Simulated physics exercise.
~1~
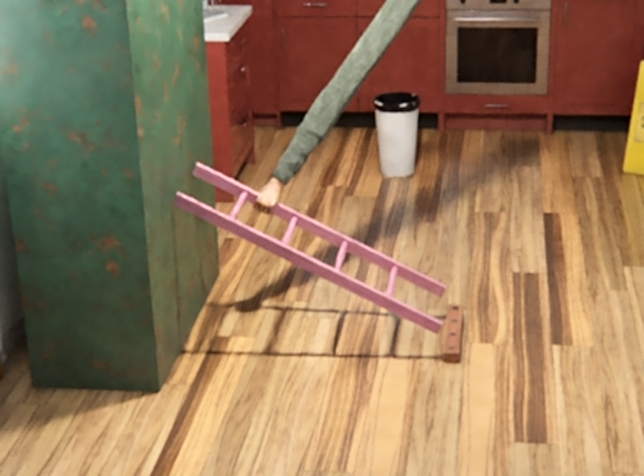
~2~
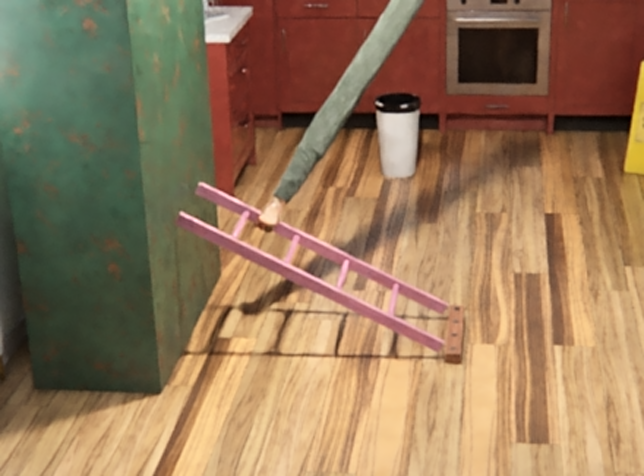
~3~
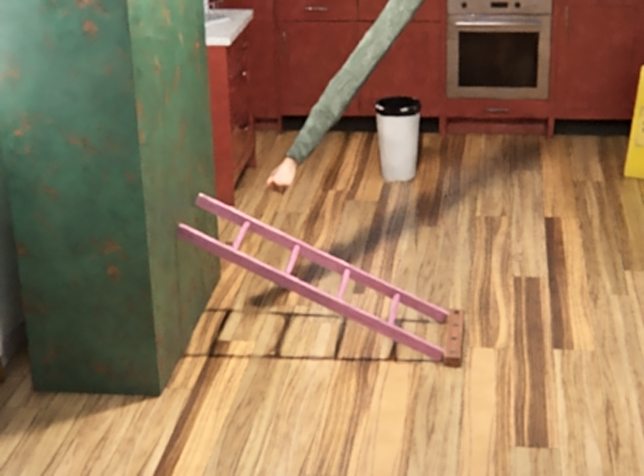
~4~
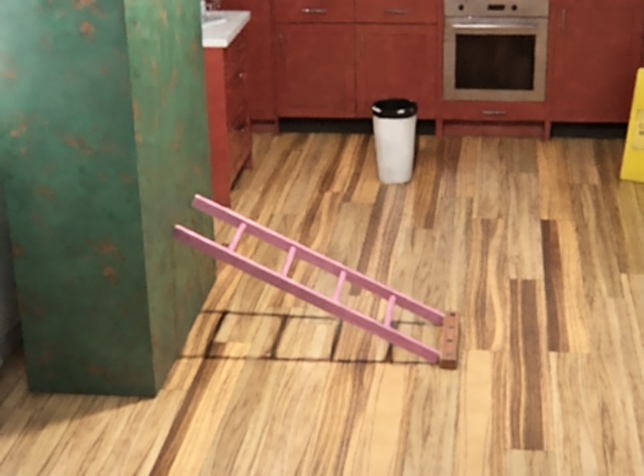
In a kitchen, a hand lowers a pink ladder-like gate slightly against a floor batten, then withdraws, leaving it leaning in place.
